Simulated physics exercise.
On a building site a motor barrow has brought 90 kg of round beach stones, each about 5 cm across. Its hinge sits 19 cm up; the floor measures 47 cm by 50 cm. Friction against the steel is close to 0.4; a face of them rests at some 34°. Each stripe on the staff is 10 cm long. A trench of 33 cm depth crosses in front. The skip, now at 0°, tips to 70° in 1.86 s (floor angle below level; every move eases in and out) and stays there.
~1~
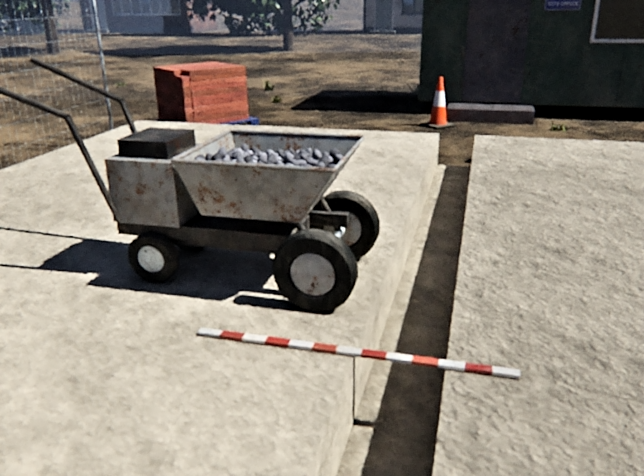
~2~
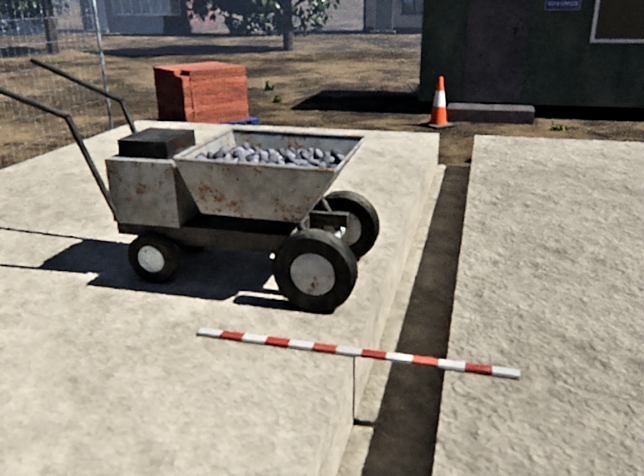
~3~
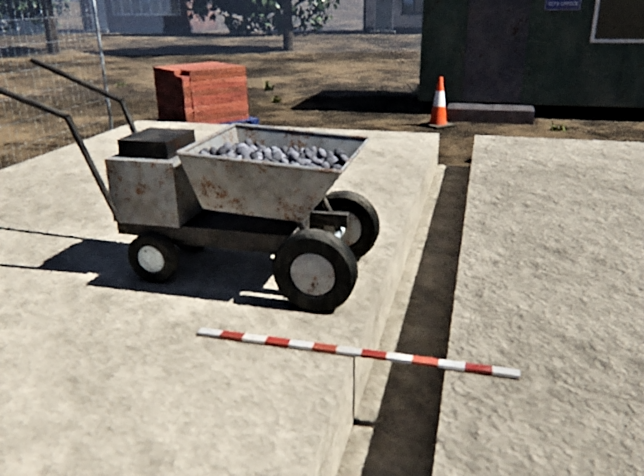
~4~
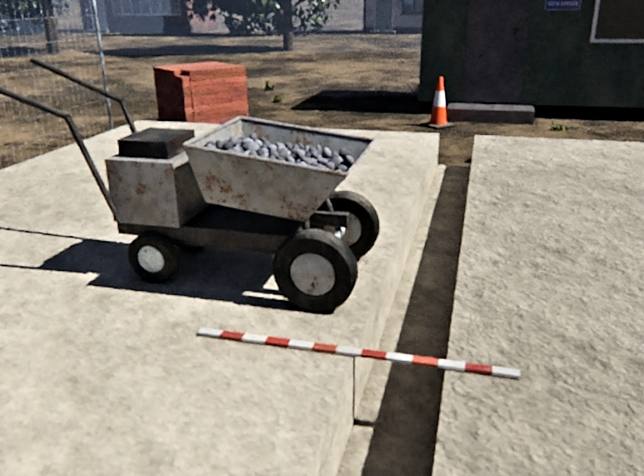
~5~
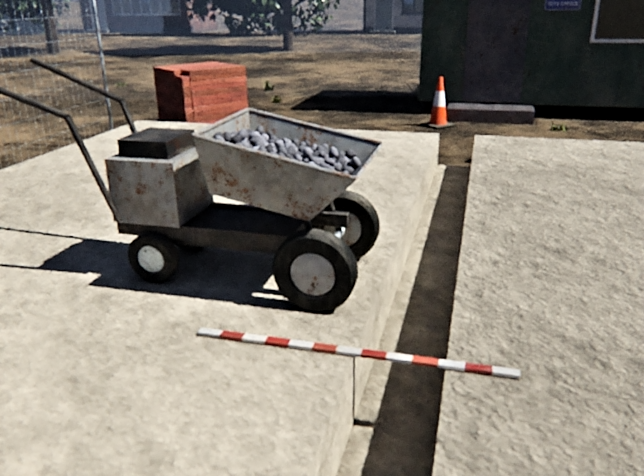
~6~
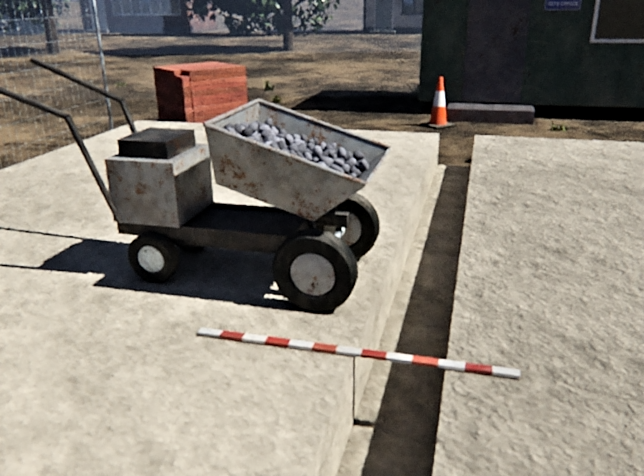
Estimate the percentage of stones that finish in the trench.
Roughly 47 per cent ends in the trench.
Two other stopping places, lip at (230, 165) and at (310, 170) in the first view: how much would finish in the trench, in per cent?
First some 75, then 70 per cent.
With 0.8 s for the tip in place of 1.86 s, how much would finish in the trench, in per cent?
In that case some 30 per cent.
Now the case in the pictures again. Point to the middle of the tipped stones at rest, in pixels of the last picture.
Around (467, 293).
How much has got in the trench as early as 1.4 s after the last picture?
Some 15 per cent.
Then, 0.8 s after the last picture the floor is at 59°, 99 % in the skip, 1 % in the trench; the foremost stones are at (440, 231).
Then, 1.4 s after the last picture the floor is at 70°, 43 % in the skip, 13 % in the trench, 43 % past the trench; the foremost stones are at (565, 303).
Then, 1.7 s after the last picture the floor is at 70°, 20 % in the skip, 24 % in the trench, 56 % past the trench; the foremost stones are at (614, 290).
Then, 3.7 s after the last picture the floor is at 70°, 0 % in the skip, 47 % in the trench, 53 % past the trench; the foremost stones are at (629, 279).
